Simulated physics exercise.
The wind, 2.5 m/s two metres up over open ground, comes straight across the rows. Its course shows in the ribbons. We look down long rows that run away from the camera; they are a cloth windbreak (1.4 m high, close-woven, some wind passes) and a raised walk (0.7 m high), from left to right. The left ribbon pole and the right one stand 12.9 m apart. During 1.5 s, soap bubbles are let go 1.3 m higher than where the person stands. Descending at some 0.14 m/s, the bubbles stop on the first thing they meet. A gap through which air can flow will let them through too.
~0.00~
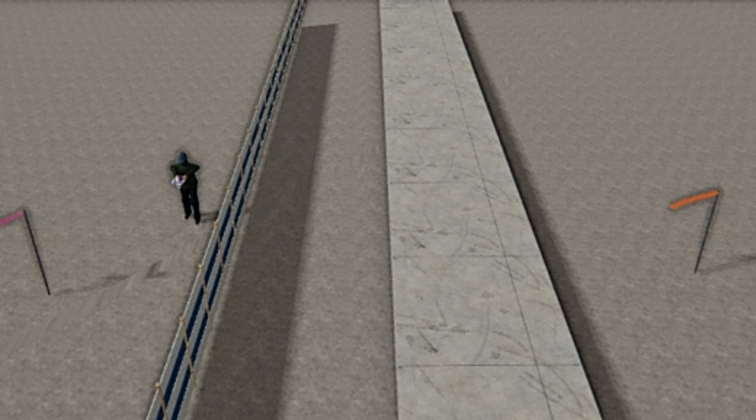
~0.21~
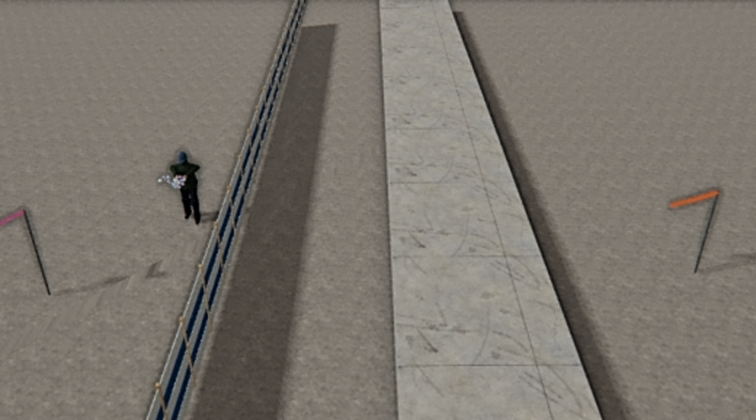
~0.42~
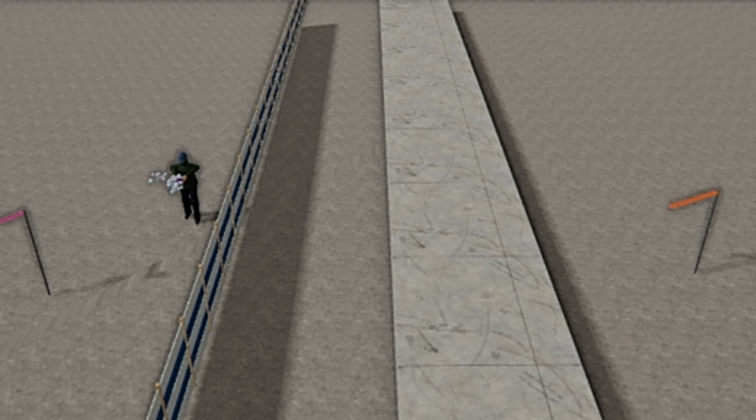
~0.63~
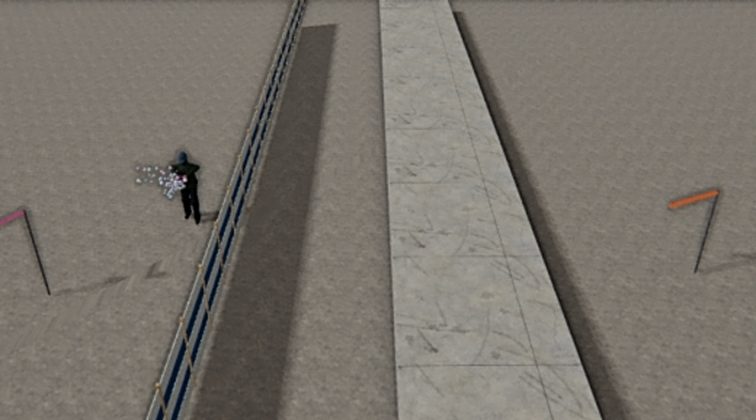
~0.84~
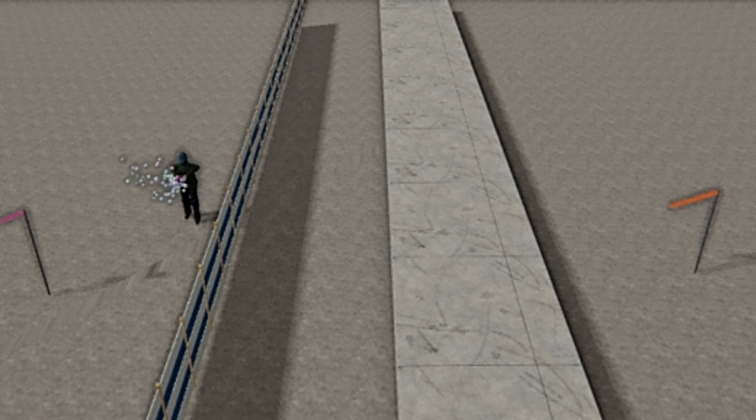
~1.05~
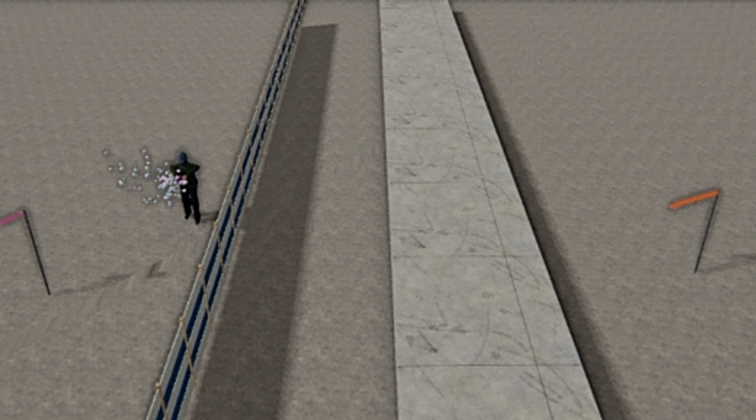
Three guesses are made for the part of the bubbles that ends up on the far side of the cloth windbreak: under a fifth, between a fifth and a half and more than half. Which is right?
On the far side: Only a small sliver.
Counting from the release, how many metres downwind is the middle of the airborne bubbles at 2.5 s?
The distance is close to 1.0 m.
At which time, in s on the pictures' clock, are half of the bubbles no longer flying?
11.5 s.
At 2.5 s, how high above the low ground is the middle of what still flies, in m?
About 1.2 m.
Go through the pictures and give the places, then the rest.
The first frame shows the bubbles in the air span x = 175 to 185 around y = 180.
The second frame shows the right ribbon ends at (671, 206), leaning 70 degrees to the left and the bubbles in the air span x = 165 to 185 around y = 180.
The third frame shows the bubbles in the air span x = 155 to 185 around y = 180 and the top of the cloth windbreak crosses (233, 177).
The fourth frame shows the right ribbon ends at (670, 206), leaning 65 degrees to the left and the bubbles in the air span x = 145 to 185 around y = 185.
The fifth frame shows the bubbles in the air span x = 135 to 185 around y = 185.
The sixth frame shows the right ribbon ends at (671, 207), leaning 70 degrees to the left, the bubbles in the air span x = 120 to 185 around y = 185 and the top of the raised walk crosses (456, 205).
After 2.5 s, 0 % is no longer flying here, and 0 % is beyond the cloth windbreak; the middle of what still flies is 1.2 m above the low ground, near (121, 185).
After 4.0 s, 1 % is no longer flying here, and 0 % is beyond the cloth windbreak; the middle of what still flies is 1.1 m above the low ground, near (67, 192).
After 8.0 s, 25 % is no longer flying here, and 0 % is beyond the cloth windbreak.
After 20.0 s, 89 % is no longer flying here, and 0 % is beyond the cloth windbreak.
After 45.0 s, 100 % is no longer flying here, and 0 % is beyond the cloth windbreak.
